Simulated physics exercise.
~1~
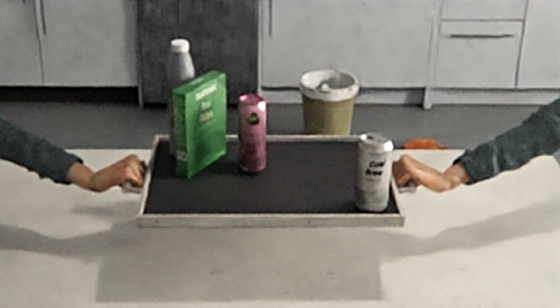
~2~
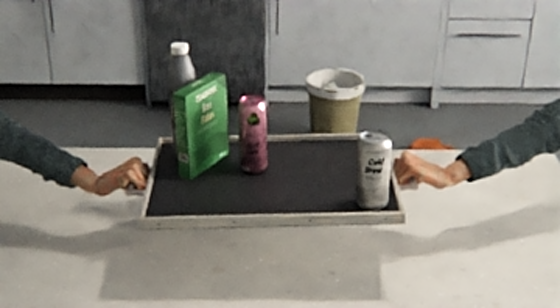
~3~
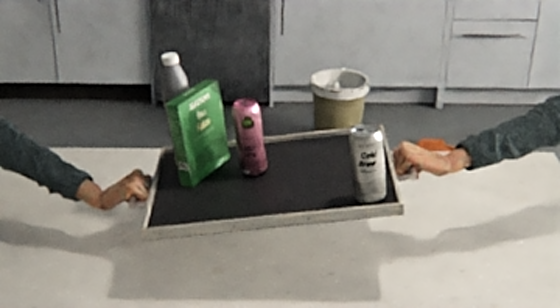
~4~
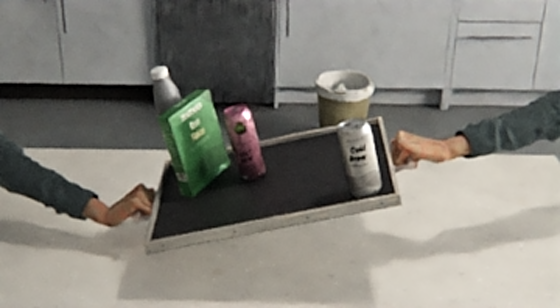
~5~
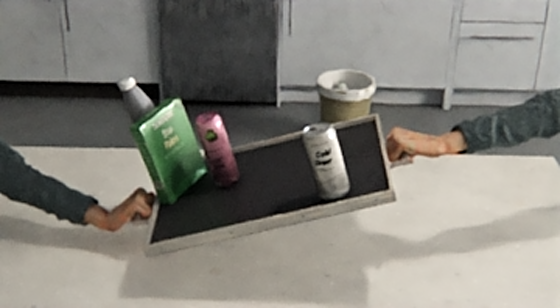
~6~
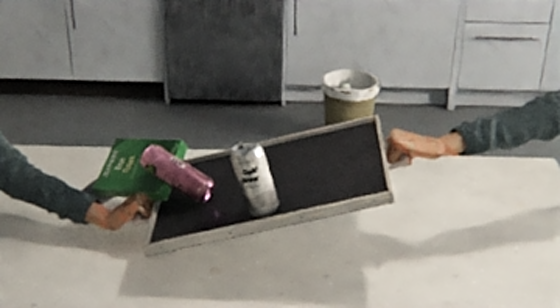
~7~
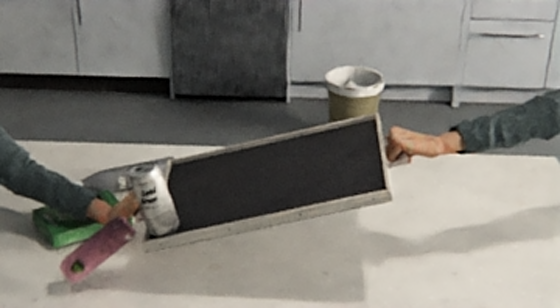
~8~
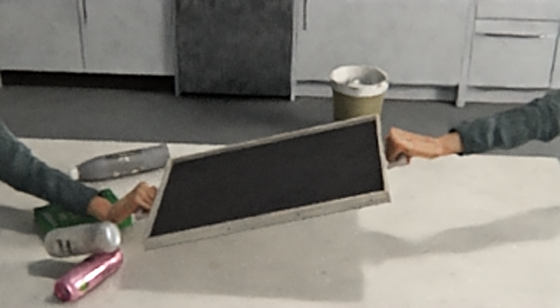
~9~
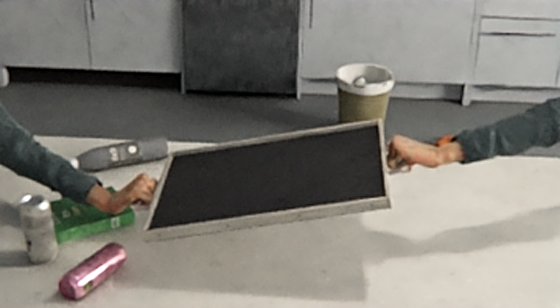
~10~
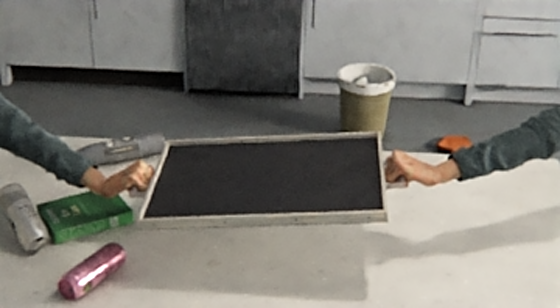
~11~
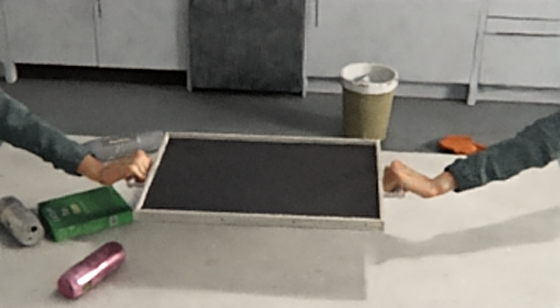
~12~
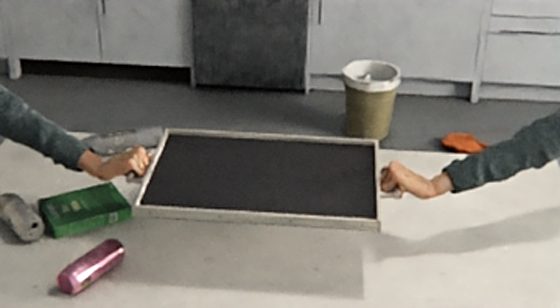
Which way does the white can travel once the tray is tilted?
It slides to the left along the tray and goes off the lowered edge onto the table.
